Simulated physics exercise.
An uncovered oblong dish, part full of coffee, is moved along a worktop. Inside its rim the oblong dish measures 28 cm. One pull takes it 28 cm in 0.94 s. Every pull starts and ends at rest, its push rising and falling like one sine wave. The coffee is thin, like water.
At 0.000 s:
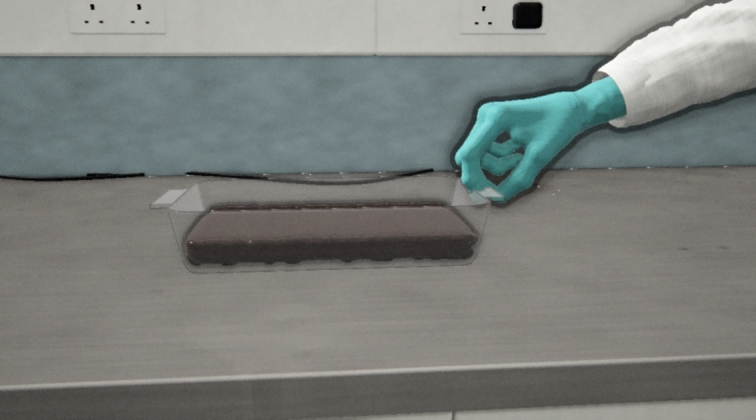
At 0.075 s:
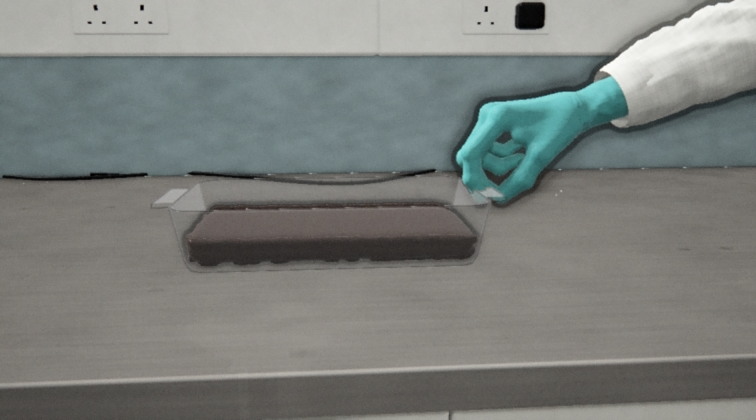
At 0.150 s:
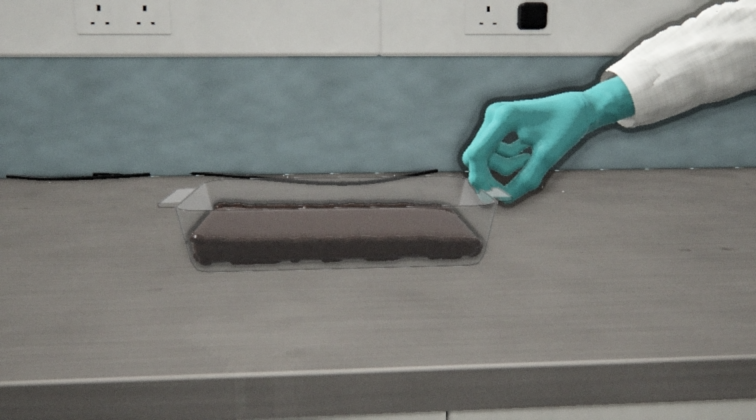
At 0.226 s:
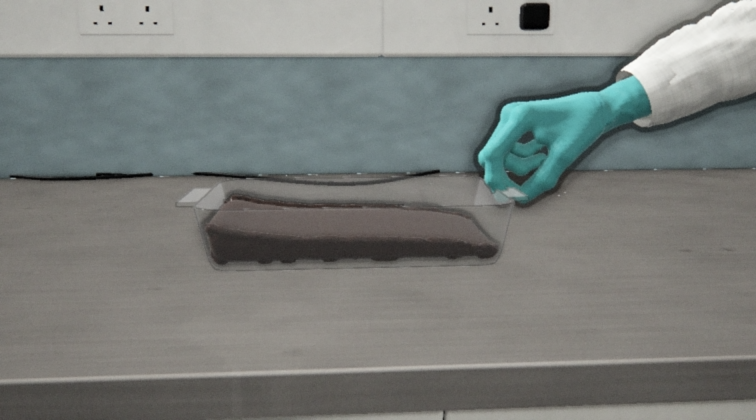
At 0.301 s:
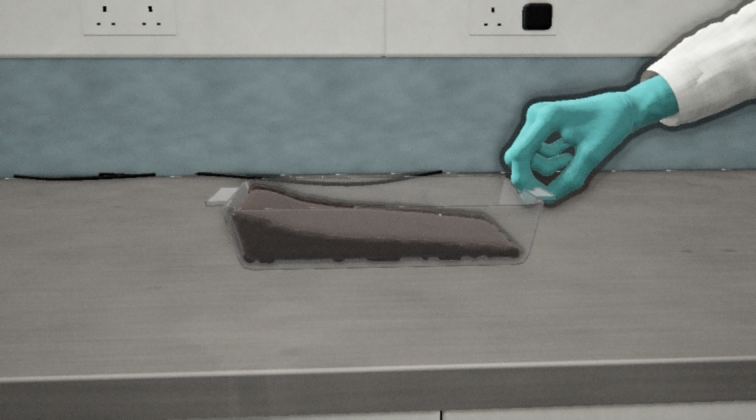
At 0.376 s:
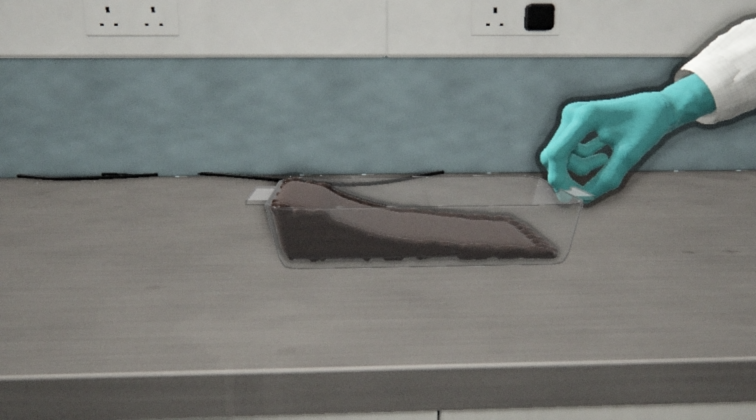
Clear oblong dish of brown liquid sliding right along a worktop, pulled by a teal-gloved hand, the liquid climbing its left end.
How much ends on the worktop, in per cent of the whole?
Close to 23 per cent.
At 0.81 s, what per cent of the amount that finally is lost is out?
Near 30 in a hundred.
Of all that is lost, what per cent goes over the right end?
Some 100 per cent.
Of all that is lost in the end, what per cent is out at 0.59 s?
Near 0 in a hundred.
By 0.59 s it has gone 21 cm; 1 per cent is out over the left end and 0 over the right.
By 0.81 s it has gone 28 cm; 1 per cent is out over the left end and 6 over the right.
By 1.02 s it has gone 28 cm; 1 per cent is out over the left end and 22 over the right.
By 1.24 s it has gone 28 cm; 1 per cent is out over the left end and 22 over the right.
At rest 23 per cent is out in all, 1 of it over the left end.
